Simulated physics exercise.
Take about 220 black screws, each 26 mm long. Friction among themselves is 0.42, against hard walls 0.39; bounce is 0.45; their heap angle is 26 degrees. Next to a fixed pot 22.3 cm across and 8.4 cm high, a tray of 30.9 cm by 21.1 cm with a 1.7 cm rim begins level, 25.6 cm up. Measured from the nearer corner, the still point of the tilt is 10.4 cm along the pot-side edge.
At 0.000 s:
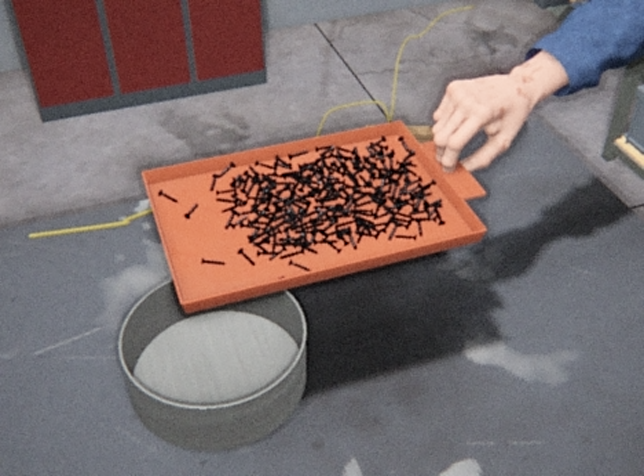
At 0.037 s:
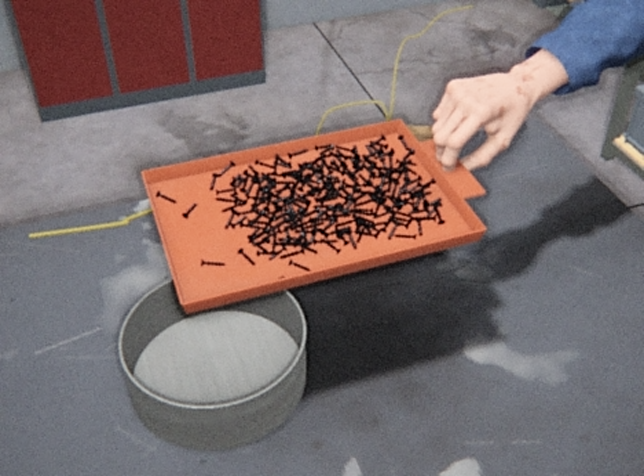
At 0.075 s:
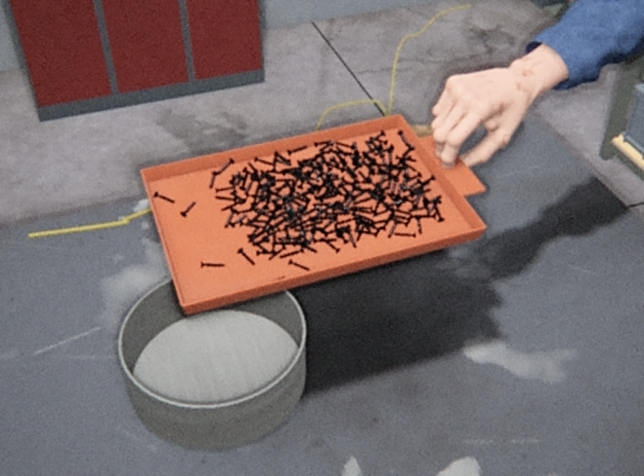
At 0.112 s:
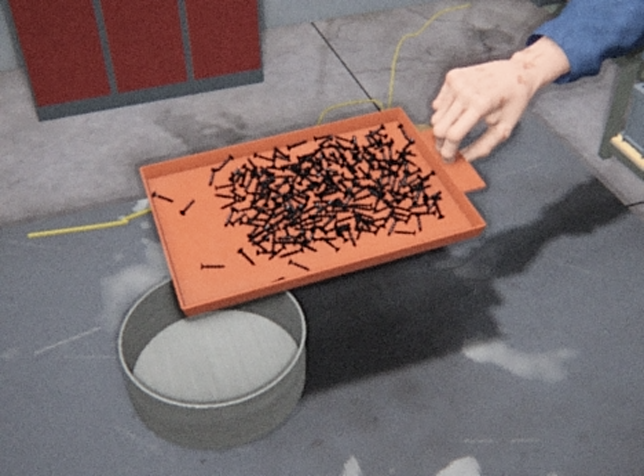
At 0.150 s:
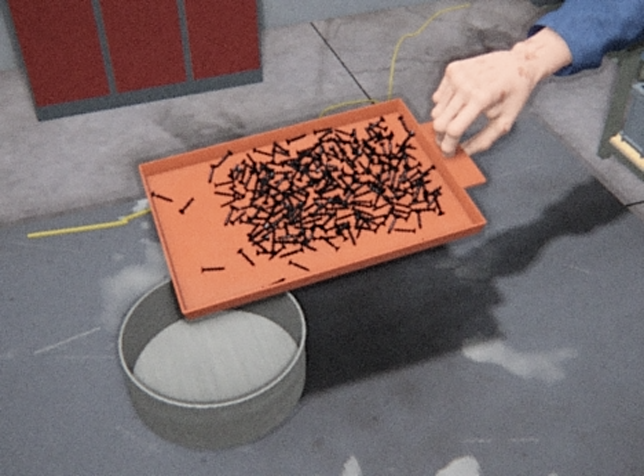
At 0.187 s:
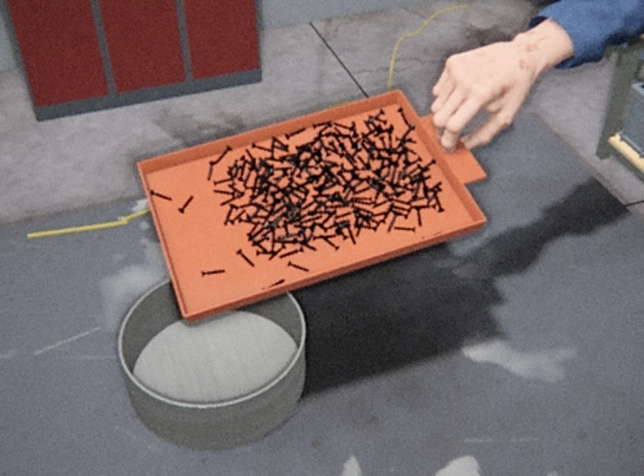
An orange tray of black screws tilts slightly, its right side rising beside a hand.
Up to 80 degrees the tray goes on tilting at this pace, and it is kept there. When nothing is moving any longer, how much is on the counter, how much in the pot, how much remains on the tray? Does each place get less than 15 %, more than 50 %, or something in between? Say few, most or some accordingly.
Counter: Most. Pot: Some. Tray: Few.
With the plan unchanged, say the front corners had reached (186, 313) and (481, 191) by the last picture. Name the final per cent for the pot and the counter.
Split: Pot = 5, counter = 95.
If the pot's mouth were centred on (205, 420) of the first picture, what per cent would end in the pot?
Something like 95 per cent would settle in it.
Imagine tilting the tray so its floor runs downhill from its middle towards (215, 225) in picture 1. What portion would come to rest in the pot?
Some 30 per cent.
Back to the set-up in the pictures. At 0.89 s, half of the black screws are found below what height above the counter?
Around 22 cm up.
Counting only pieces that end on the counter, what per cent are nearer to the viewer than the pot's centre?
About 100 percent of the spill.
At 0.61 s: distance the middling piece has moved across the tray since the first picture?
Around 7 centimetres.
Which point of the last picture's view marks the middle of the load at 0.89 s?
Estimated centre of load: Around (242, 325).
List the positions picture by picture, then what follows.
The first frame shows tray tilt 0 degrees, front corners at (185, 300) and (482, 228); middle of the pieces at (327, 195); pot at (213, 332).
The second frame shows tray tilt 0 degrees, front corners at (185, 301) and (481, 228); middle of the pieces at (327, 195).
The third frame shows tray tilt 2 degrees, front corners at (185, 302) and (481, 226); middle of the pieces at (326, 193).
The fourth frame shows tray tilt 4 degrees, front corners at (186, 305) and (481, 223), lowest corner left front; middle of the pieces at (326, 190).
The fifth frame shows tray tilt 7 degrees, front corners at (186, 309) and (481, 221), lowest corner left front; middle of the pieces at (325, 186).
The sixth frame shows tray tilt 10 degrees, front corners at (187, 312) and (481, 218), lowest corner left front; middle of the pieces at (325, 183); pot at (213, 331). Its pace works out near 80 degrees a second.
Then, at 0.61 s, tilt 44 degrees; the tray holds 100 %, the pot 0 %.
After 0.89 s, tilt 66 degrees; the tray holds 65 %, the pot 0 %.
After 1.27 s, tilt 80 degrees; the tray holds 10 %, the pot 20 %.
In the end, at 2.2 s, counter 75 %, pot 25 %, tray 5 %.
